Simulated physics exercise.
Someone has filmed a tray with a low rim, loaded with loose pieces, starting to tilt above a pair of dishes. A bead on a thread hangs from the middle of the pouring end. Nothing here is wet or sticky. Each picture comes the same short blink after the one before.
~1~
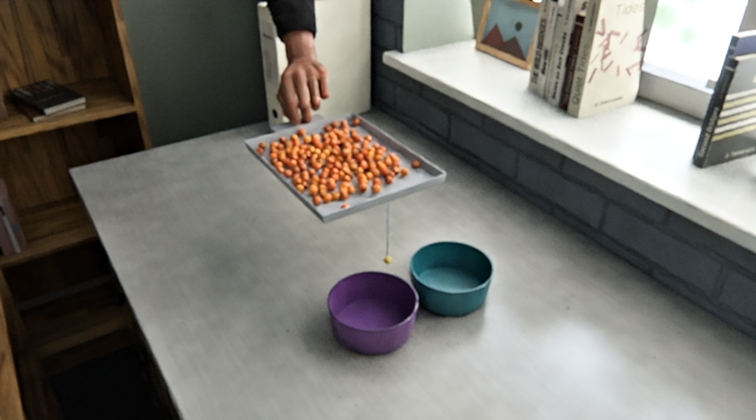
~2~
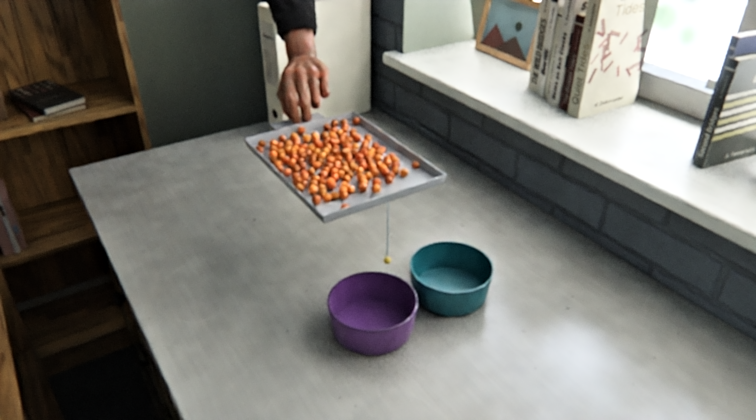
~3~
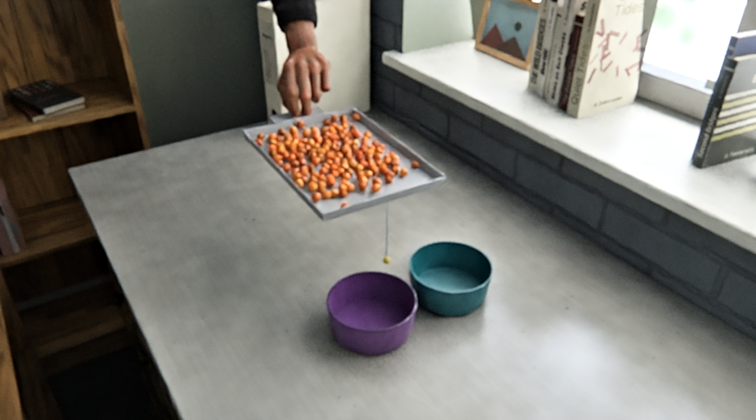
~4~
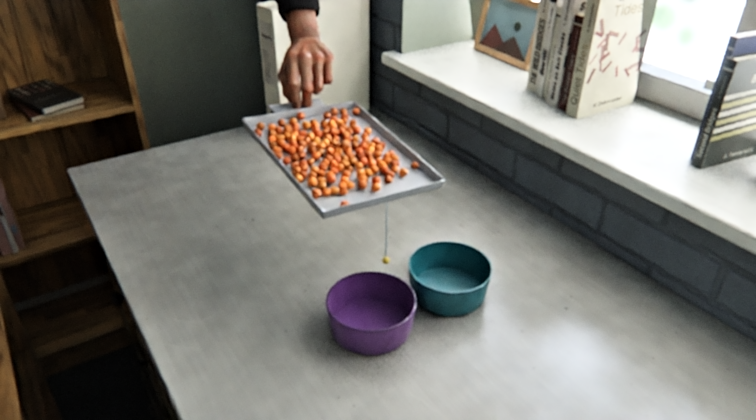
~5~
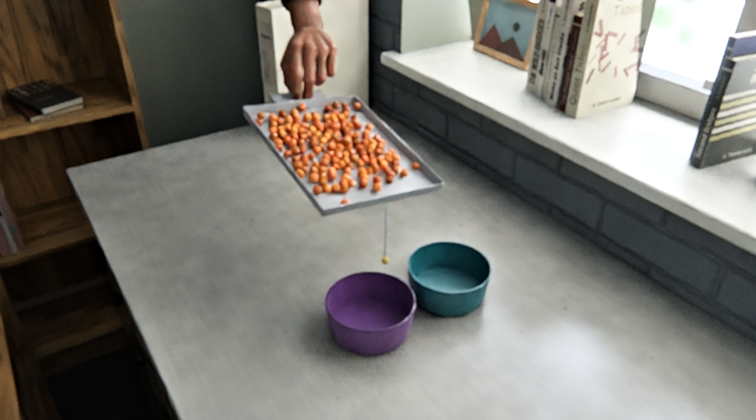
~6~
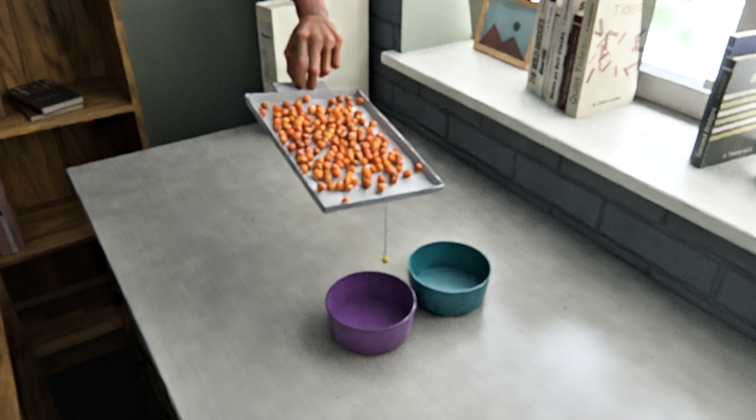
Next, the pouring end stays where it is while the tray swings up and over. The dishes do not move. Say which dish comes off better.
The right one ends fuller.
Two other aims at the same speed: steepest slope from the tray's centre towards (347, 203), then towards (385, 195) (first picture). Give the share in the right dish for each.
Roughly 0 per cent, and 50 per cent.
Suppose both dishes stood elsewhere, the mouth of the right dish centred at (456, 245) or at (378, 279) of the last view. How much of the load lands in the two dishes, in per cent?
About 70 and 10 per cent.
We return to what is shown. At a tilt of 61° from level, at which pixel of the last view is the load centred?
Around (402, 154).
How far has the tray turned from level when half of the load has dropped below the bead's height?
Near 105 degrees.
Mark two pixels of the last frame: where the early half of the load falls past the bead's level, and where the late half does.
The first part at (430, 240); the rest at (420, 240).
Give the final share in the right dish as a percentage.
Near 60 %.
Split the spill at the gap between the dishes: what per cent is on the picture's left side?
About 50 per cent.
Soon after the last picture, tray tipped steeply; nearly all on the tray; a stray few in the right dish; a stray few in the air.
A little later, tray tipped past a quarter turn; most on the tray; a small part in the right dish; a stray few outside both; a small part in the air.
Later still, tray tipped past a quarter turn; a stray few in the left dish; about two thirds in the right dish; about a third outside both.
At rest, tray tipped past a quarter turn; a stray few in the left dish; about two thirds in the right dish; about a third outside both.
